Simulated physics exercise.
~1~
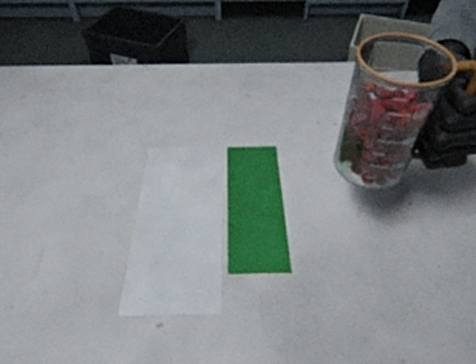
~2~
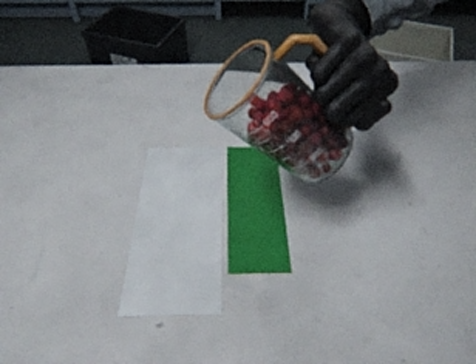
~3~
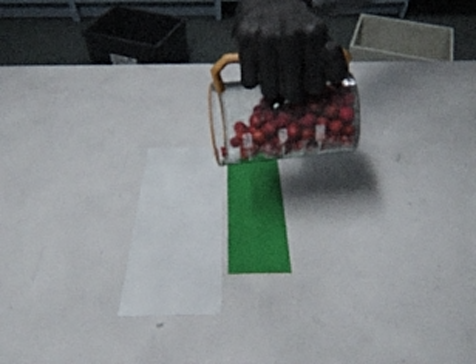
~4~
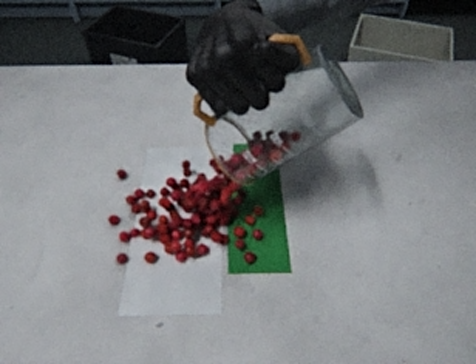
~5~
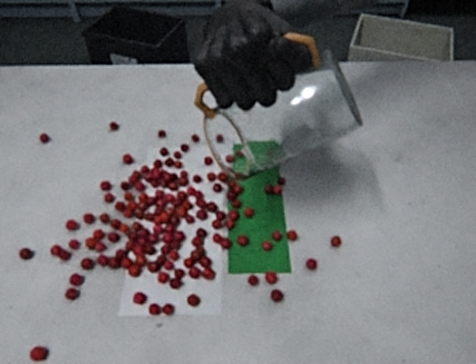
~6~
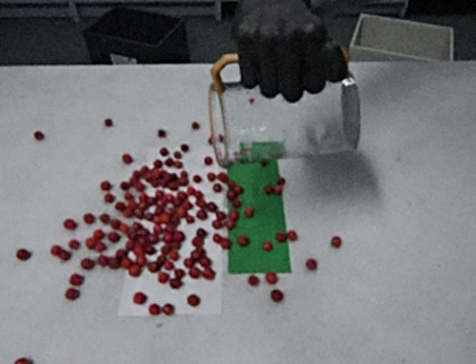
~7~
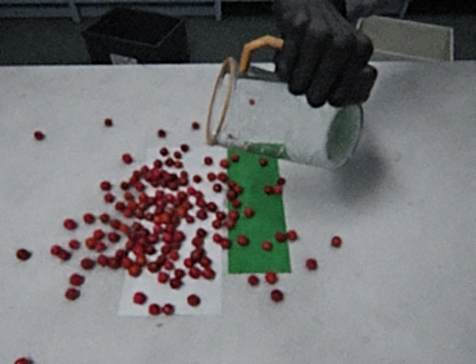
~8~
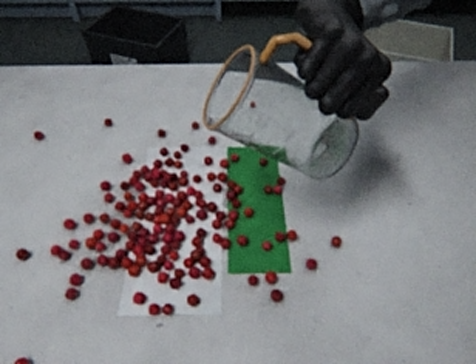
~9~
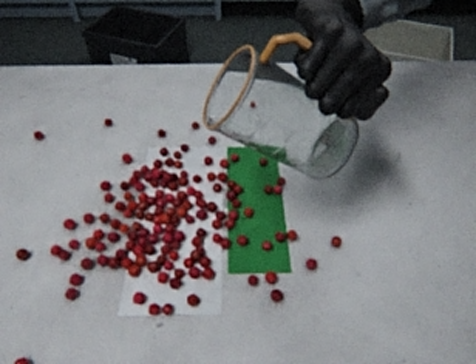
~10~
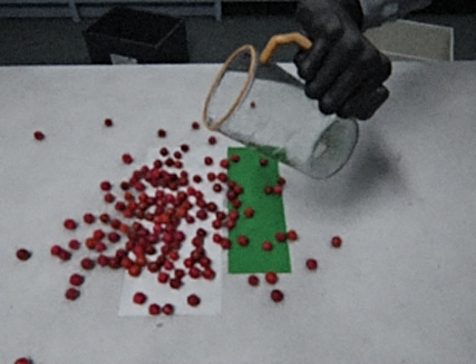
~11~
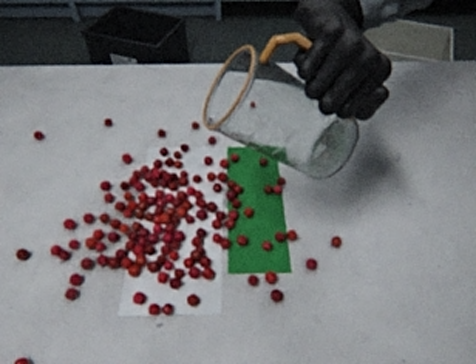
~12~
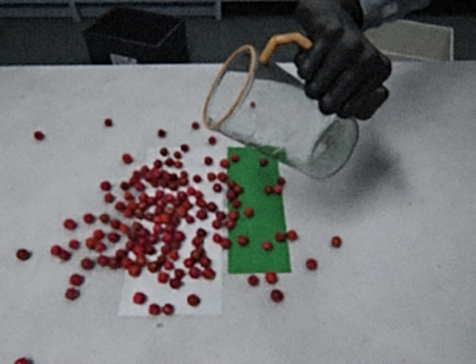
A clear jug of red cranberries, gripped by a dark hand, moves in from the right over a pale table seen from above at an angle. A narrow green mat lies near the middle with a wider white mat to its left, and a dark bin and a pale box stand behind. The hand tips the jug leftward past its side, and the berries pour out in a heap and roll apart. It then turns the emptied jug partway back and holds it still, leaning. Most berries rest on the white mat, with a few on the green and others scattered on the bare table.
